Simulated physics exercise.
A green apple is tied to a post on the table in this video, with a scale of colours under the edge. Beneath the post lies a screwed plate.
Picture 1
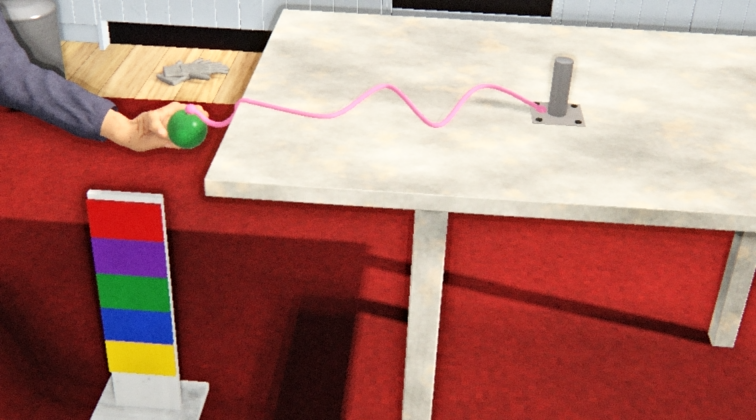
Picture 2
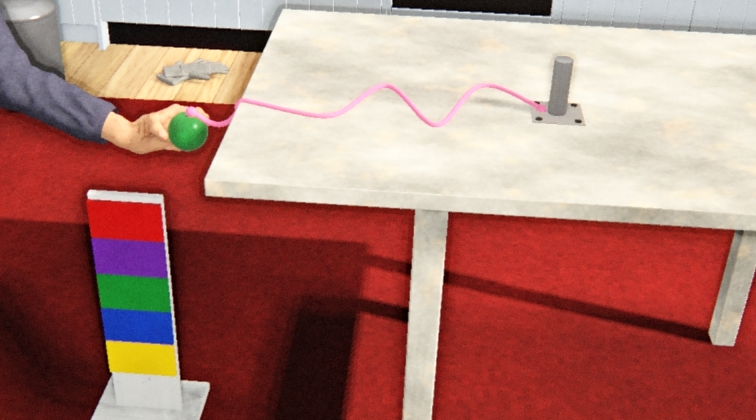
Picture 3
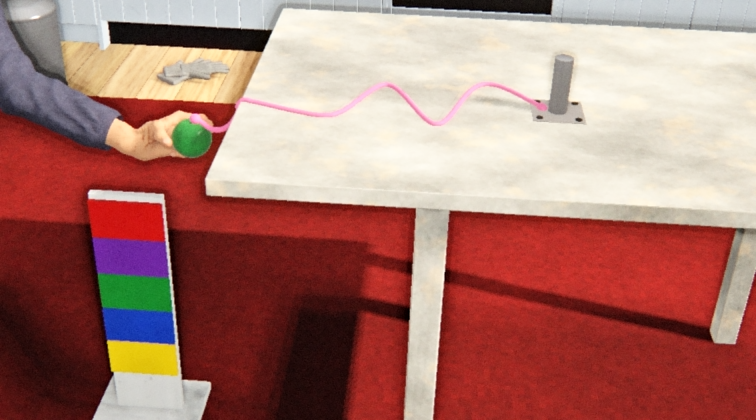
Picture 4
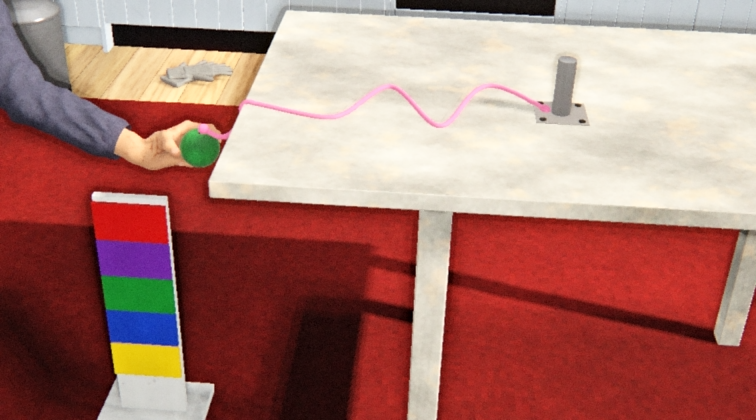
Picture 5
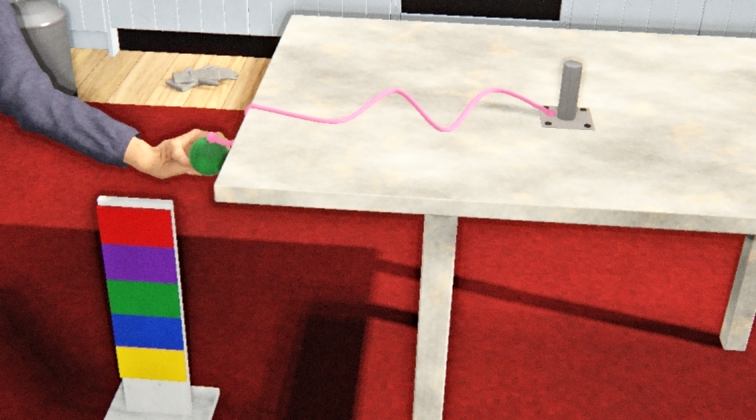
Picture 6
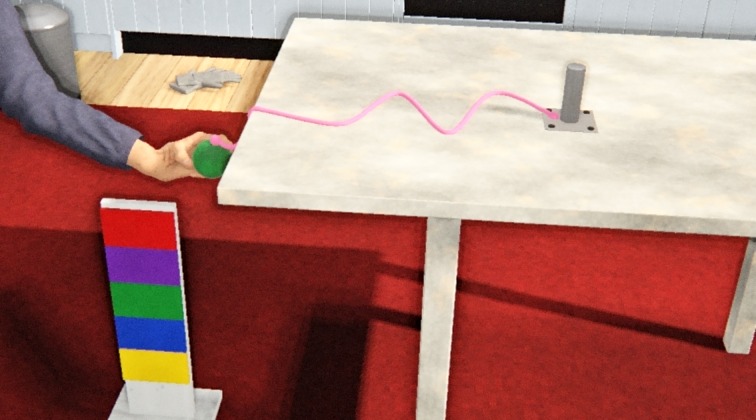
The clip shows a hand holding a green ball-like object tied by a slack pink cord to a post on a table, moving it slightly down and right toward the table's edge, near a scale of coloured blocks.
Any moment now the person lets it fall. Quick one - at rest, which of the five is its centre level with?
At blue.
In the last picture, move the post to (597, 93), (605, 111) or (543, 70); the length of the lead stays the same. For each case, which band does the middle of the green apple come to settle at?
Going case by case, it's green, green and finally blue.
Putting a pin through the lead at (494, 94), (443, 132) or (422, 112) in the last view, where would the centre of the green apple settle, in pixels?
In order of the tries: About (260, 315), then (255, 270), then (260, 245).
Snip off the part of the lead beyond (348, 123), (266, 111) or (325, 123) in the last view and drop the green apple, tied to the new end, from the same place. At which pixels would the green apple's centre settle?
I'd put it around (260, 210) for the first cut, (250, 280) for the second and (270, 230) for the third.
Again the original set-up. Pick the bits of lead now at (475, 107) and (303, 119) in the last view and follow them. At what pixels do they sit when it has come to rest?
Around (426, 113), then around (256, 230).
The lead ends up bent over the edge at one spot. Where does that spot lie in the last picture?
You'll find it somewhere around (399, 94).
Early on, apple near (289, 343); level with blue.
Midway, apple near (245, 337); level with blue.
Finally, apple near (268, 342); level with blue. Its middle rests at the blue band.
